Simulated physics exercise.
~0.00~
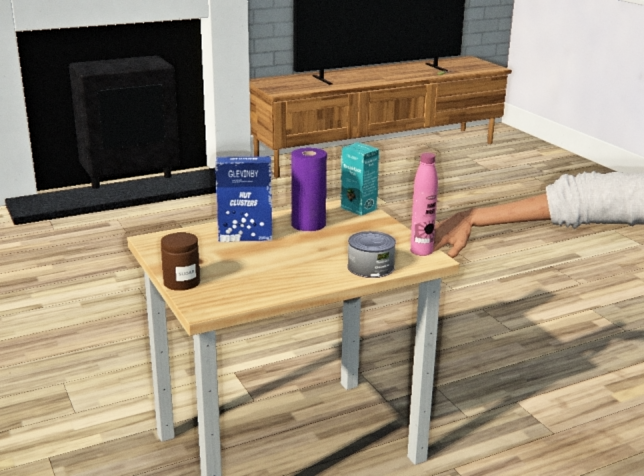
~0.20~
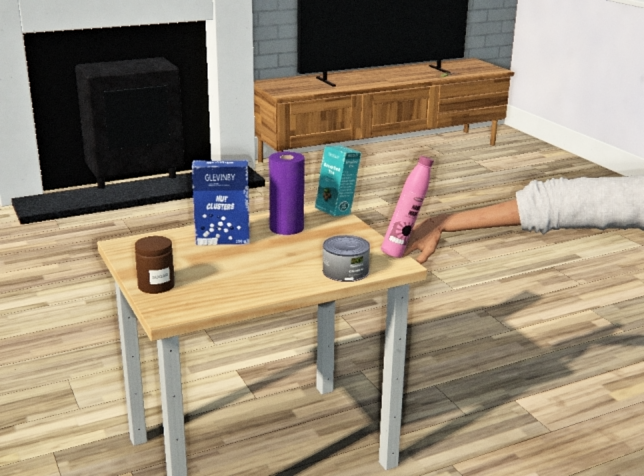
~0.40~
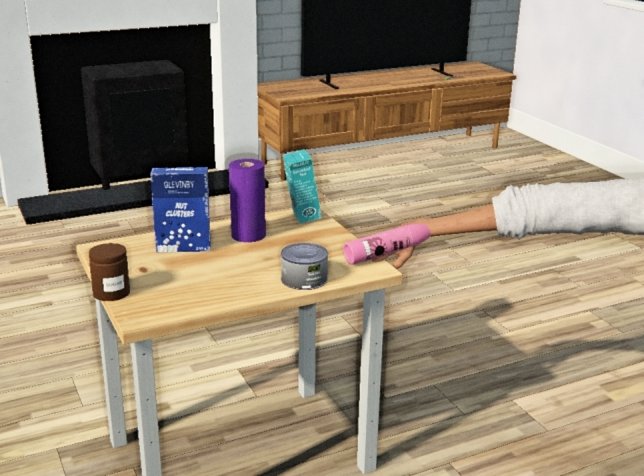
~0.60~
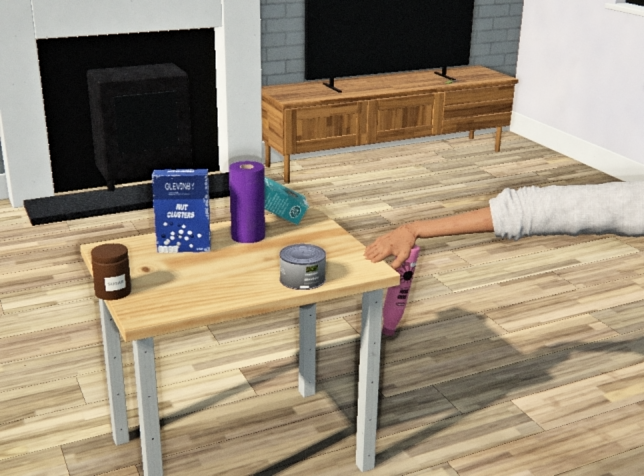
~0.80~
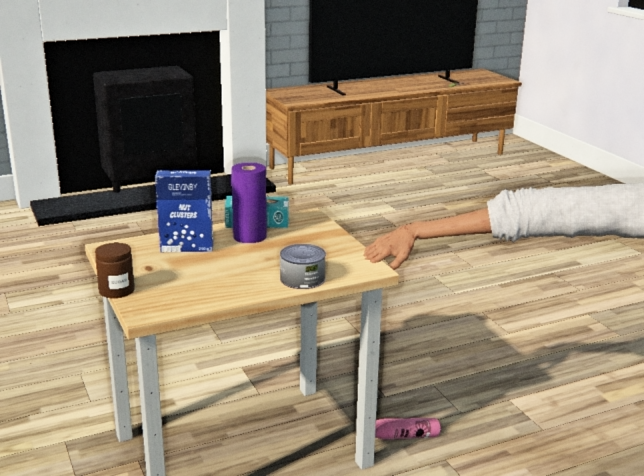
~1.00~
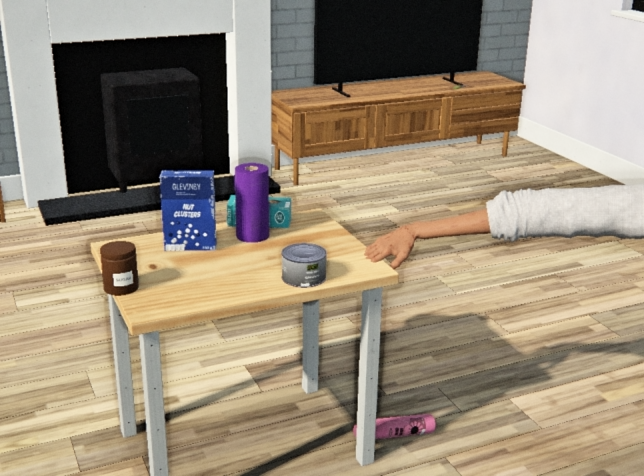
A hand at the right edge of a small wooden table shoved it left, tipping a pink bottle off onto the floor and toppling a turquoise carton behind the purple roll, while the blue packet, brown jar and grey tub stayed standing on top.
